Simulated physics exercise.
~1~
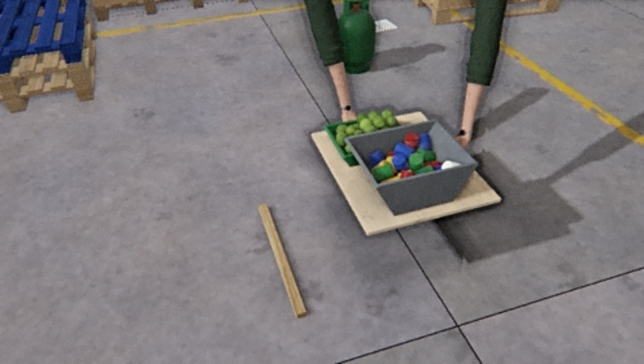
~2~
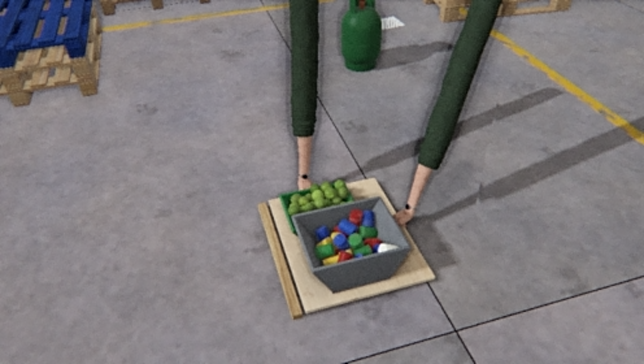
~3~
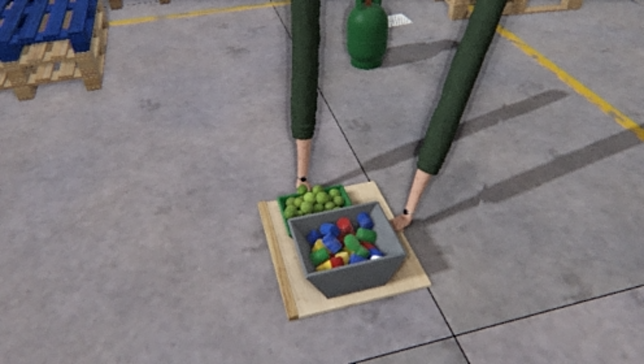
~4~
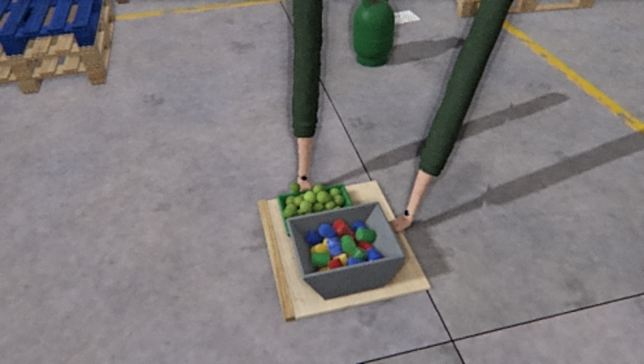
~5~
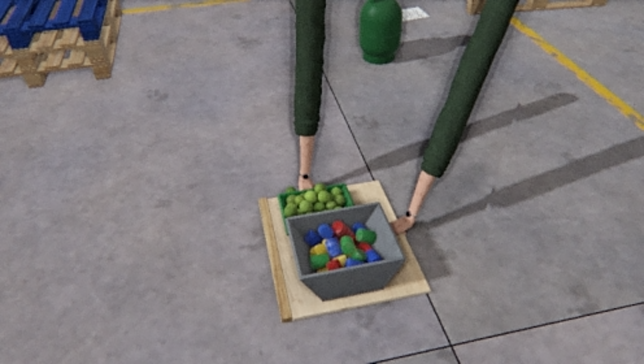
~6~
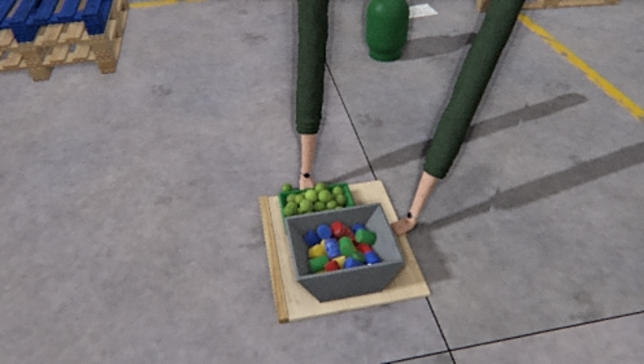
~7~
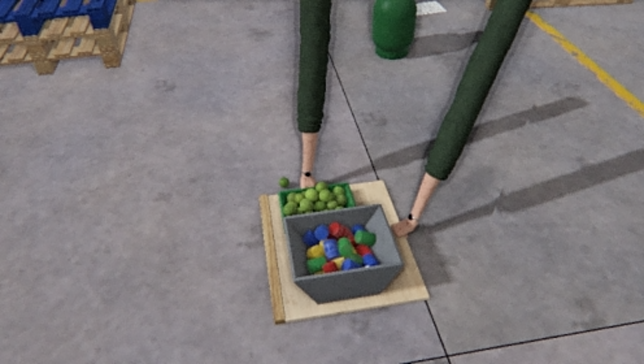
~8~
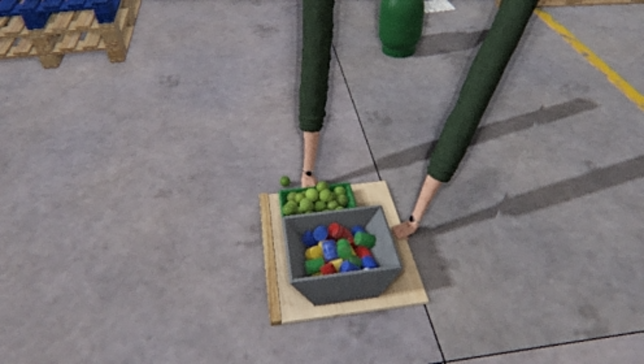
Two hands in dark green sleeves swung a wooden board down and left against a wooden strip on the concrete floor, carrying a grey crate of colourful jars and a green crate of apples, and one apple ended up beyond the green crate's back corner.
